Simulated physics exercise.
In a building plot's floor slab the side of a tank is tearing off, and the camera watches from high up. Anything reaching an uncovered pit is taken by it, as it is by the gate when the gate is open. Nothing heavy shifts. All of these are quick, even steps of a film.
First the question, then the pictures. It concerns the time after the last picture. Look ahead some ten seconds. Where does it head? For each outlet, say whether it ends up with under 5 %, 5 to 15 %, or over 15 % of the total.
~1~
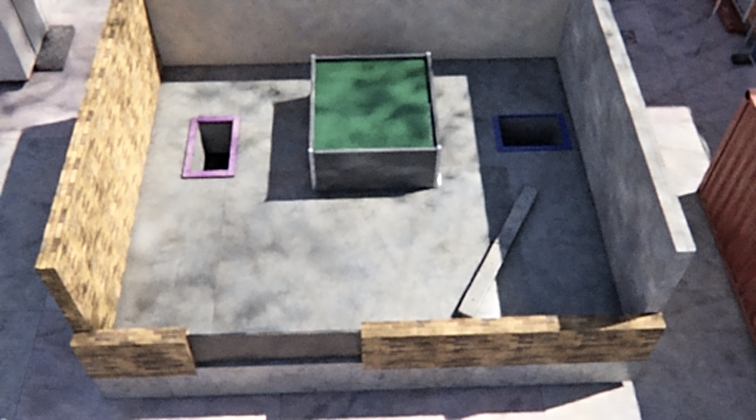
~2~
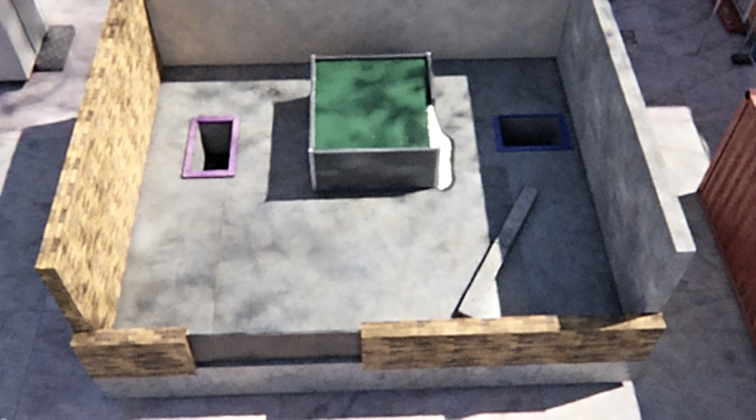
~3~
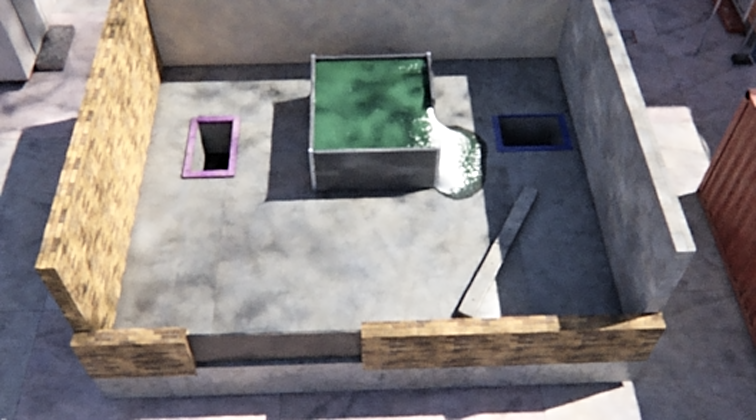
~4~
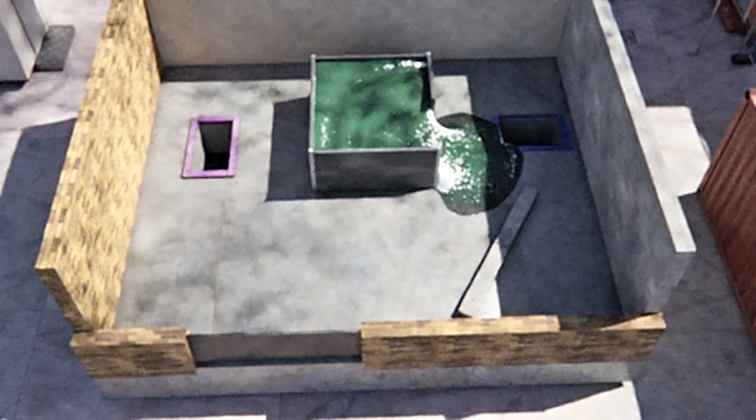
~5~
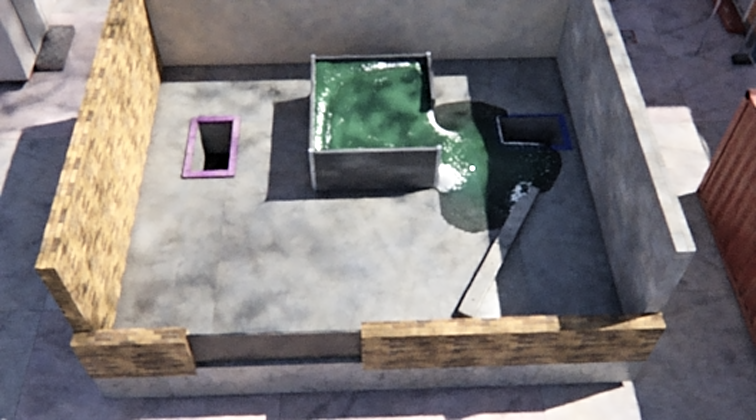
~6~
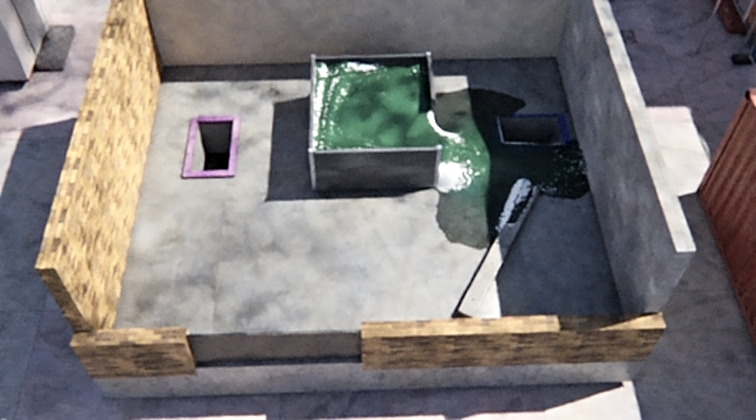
The gate gets shy of five per cent. The blue pit gets in excess of fifteen per cent. The purple pit gets shy of five per cent.
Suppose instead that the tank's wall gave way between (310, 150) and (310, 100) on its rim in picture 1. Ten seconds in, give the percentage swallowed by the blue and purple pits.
Lab note - share by pit: Blue 4 %, purple 35 %.
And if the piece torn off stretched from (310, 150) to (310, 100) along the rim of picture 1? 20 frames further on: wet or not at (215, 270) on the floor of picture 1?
Check at the given point: Inundated.
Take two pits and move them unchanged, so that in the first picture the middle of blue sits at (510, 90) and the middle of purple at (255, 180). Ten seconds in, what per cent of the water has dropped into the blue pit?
Share for blue, in per cent: 25.
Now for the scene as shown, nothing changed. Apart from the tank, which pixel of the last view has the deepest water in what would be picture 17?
Near (625, 339).
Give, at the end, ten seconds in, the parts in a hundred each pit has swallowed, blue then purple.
Shares, in order: 38 % and 0 %.
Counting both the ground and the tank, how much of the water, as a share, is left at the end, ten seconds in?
Estimate: 62 per cent.
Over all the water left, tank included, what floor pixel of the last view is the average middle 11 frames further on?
Close to (433, 163), I reckon.
A moment on, water covers 20 % of the floor; the gate 0 %, the blue pit 5 %, the purple pit 0 %.
Next, water covers 30 % of the floor; the gate 0 %, the blue pit 12 %, the purple pit 0 %.
Then, water covers 40 % of the floor; the gate 0 %, the blue pit 19 %, the purple pit 0 %.
Later, water covers 70 % of the floor; the gate 0 %, the blue pit 29 %, the purple pit 0 %.
In the end, water covers 80 % of the floor; the gate 0 %, the blue pit 38 %, the purple pit 0 %.
